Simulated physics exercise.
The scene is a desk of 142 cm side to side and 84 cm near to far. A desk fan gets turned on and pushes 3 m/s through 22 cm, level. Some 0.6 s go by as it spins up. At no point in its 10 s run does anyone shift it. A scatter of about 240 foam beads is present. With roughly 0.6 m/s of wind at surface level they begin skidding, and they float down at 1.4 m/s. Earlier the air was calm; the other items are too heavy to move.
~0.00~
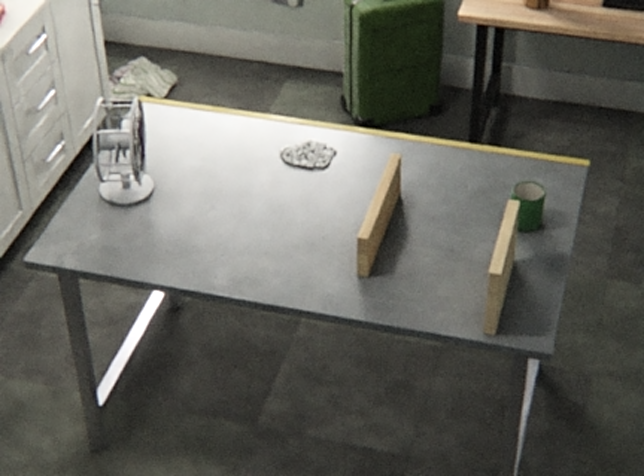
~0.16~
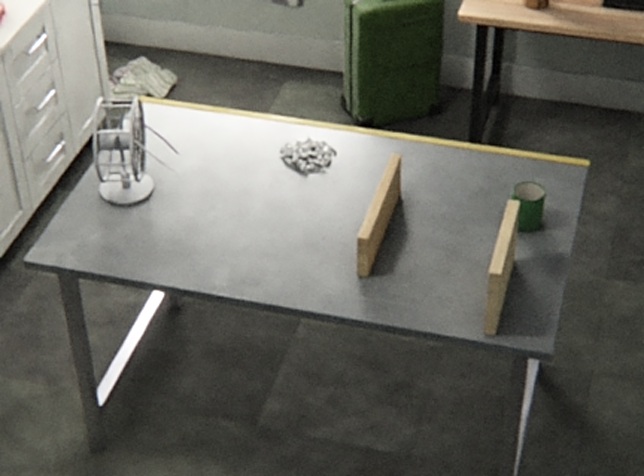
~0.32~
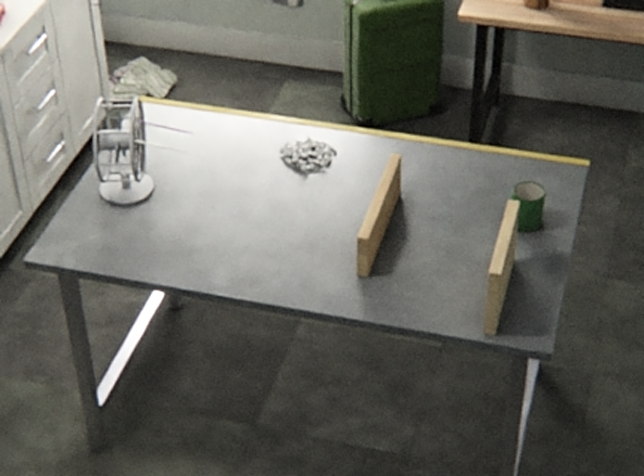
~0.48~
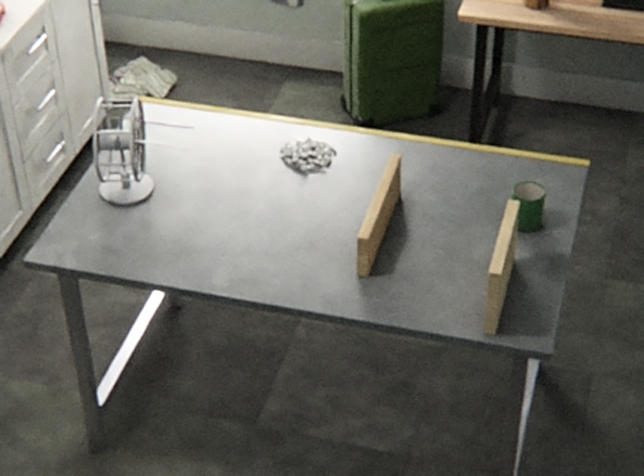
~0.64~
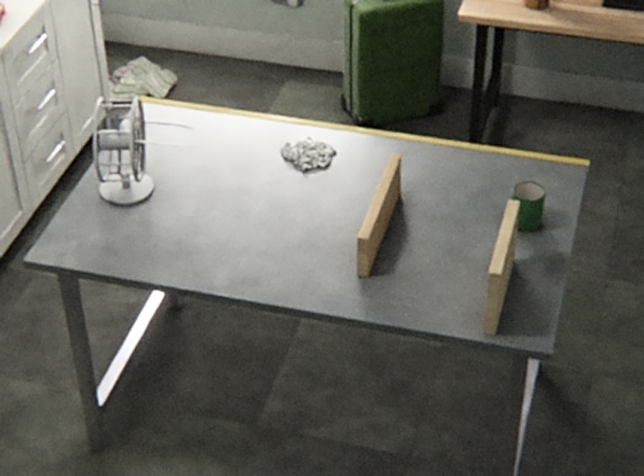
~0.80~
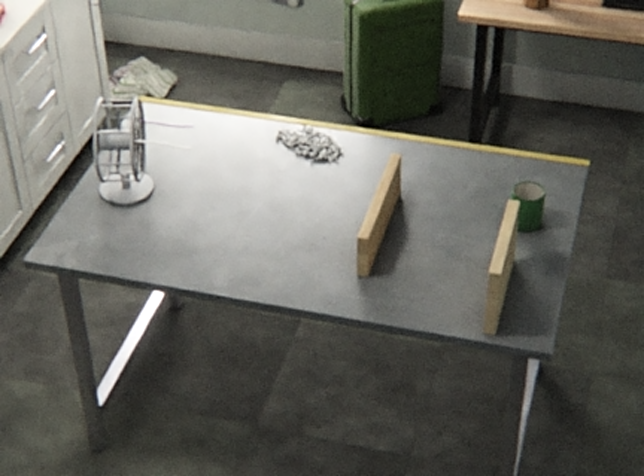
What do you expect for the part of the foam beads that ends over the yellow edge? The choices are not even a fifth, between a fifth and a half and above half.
The share exceeds one half.
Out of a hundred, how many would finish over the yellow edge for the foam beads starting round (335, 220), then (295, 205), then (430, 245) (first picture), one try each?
About 0, 10 and 100 in a hundred, in that order.
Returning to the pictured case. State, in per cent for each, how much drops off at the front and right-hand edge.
Roughly 0 % front, roughly 0 % right-hand.
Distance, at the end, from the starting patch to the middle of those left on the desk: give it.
15 cm.
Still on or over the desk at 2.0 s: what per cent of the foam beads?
Around 40 %.
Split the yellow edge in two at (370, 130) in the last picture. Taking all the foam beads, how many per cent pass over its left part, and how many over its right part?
60 % left, 4 % right.
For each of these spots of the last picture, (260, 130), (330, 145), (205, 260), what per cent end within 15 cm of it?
First spot near 25 %, second near 30 %, third near 0 %.
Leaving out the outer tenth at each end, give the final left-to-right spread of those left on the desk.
Looks like some 10 cm to me.
After 2.0 s, 60 % are over the yellow edge; the middle of those still in play is near (302, 124); 100 % have settled or left.
After 3.2 s, 60 % are over the yellow edge; the middle of those still in play is near (302, 124); 100 % have settled or left.
After 5.5 s, 60 % are over the yellow edge; the middle of those still in play is near (302, 124); 100 % have settled or left.
After 10.0 s, at the end, 60 % are over the yellow edge; the middle of those still in play is near (302, 124).
